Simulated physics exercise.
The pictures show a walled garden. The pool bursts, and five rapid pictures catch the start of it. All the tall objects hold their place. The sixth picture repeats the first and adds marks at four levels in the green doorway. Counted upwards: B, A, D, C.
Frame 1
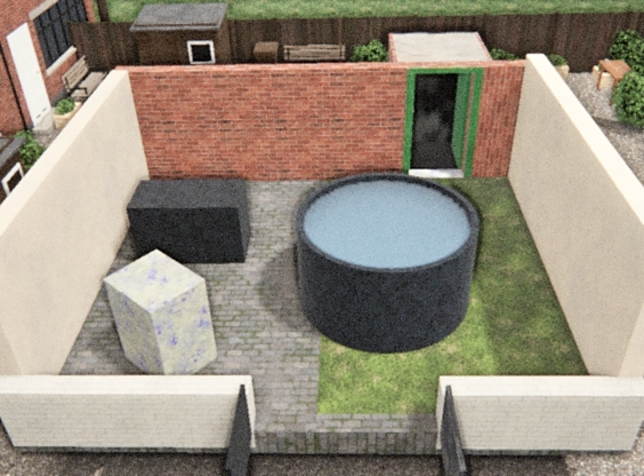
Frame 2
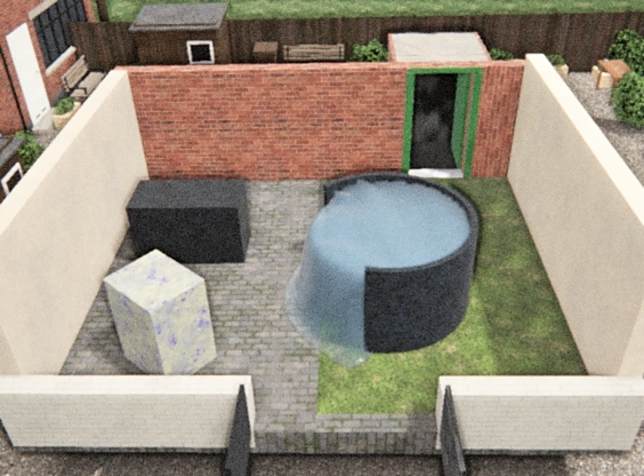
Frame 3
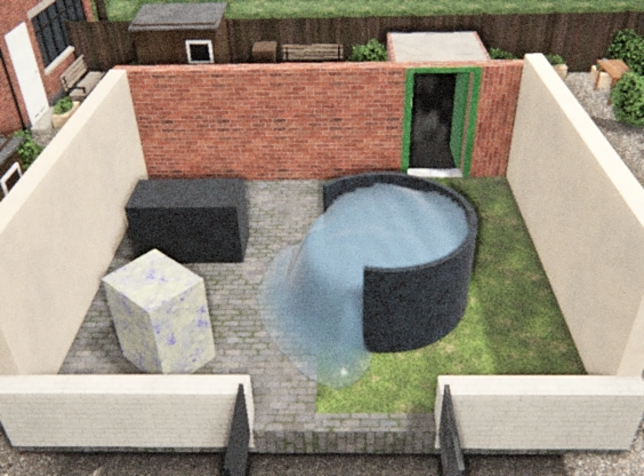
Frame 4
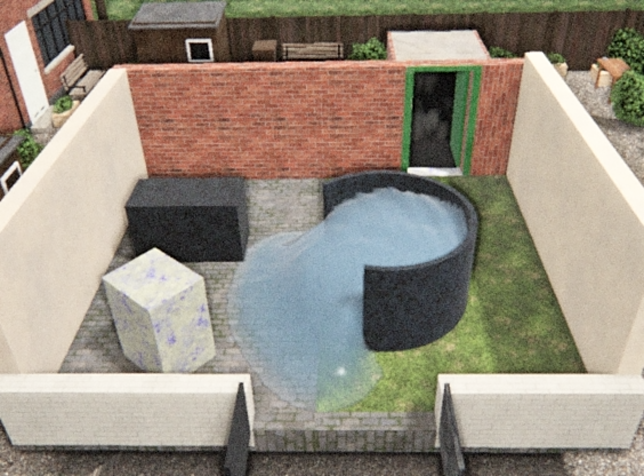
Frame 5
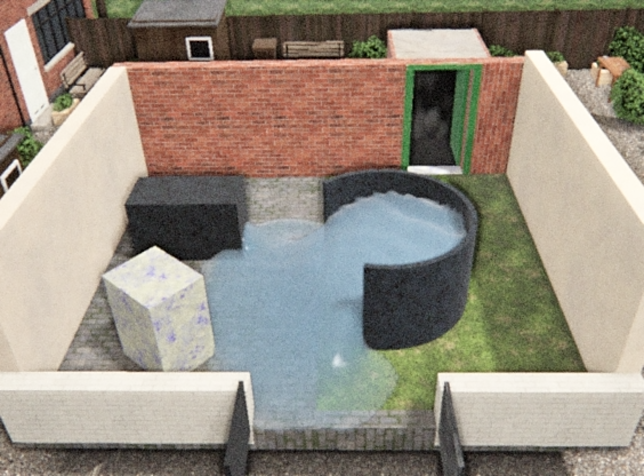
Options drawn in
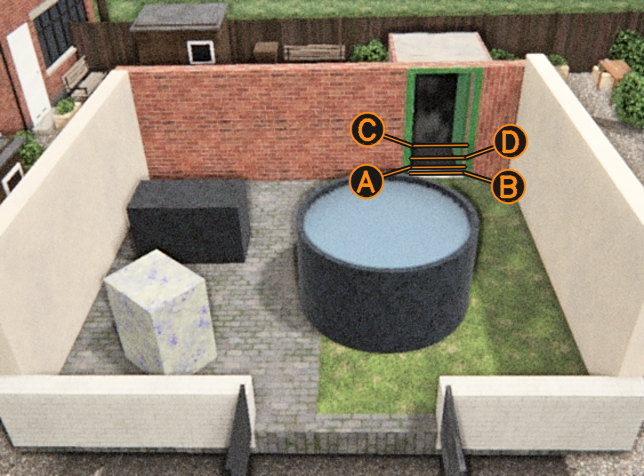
A walled garden, part grey paving and part grass, is seen from above and in front, with a red brick back wall, cream side walls and an open gap in the low front wall. A round black pool of blue water stands right of centre before a green doorway, with a black block and a pale, purple-flecked block at left. The pool's left side opens and water pours out, spreading leftward and forward across the paving to both blocks, while the view stays still.
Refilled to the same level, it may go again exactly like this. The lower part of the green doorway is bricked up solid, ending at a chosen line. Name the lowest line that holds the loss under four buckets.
B is the one.
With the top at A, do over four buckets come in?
No, that is safe.
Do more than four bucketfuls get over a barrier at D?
No, that is safe.
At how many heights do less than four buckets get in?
All of them.
In orange, A at (437, 167); B at (437, 173); C at (439, 145); D at (438, 158); from the bottom up B, A, D, C.
If A is chosen, nothing gets over.
If B is chosen, a splash gets over, under a bucket.
If C is chosen, nothing gets over.
If D is chosen, nothing gets over.
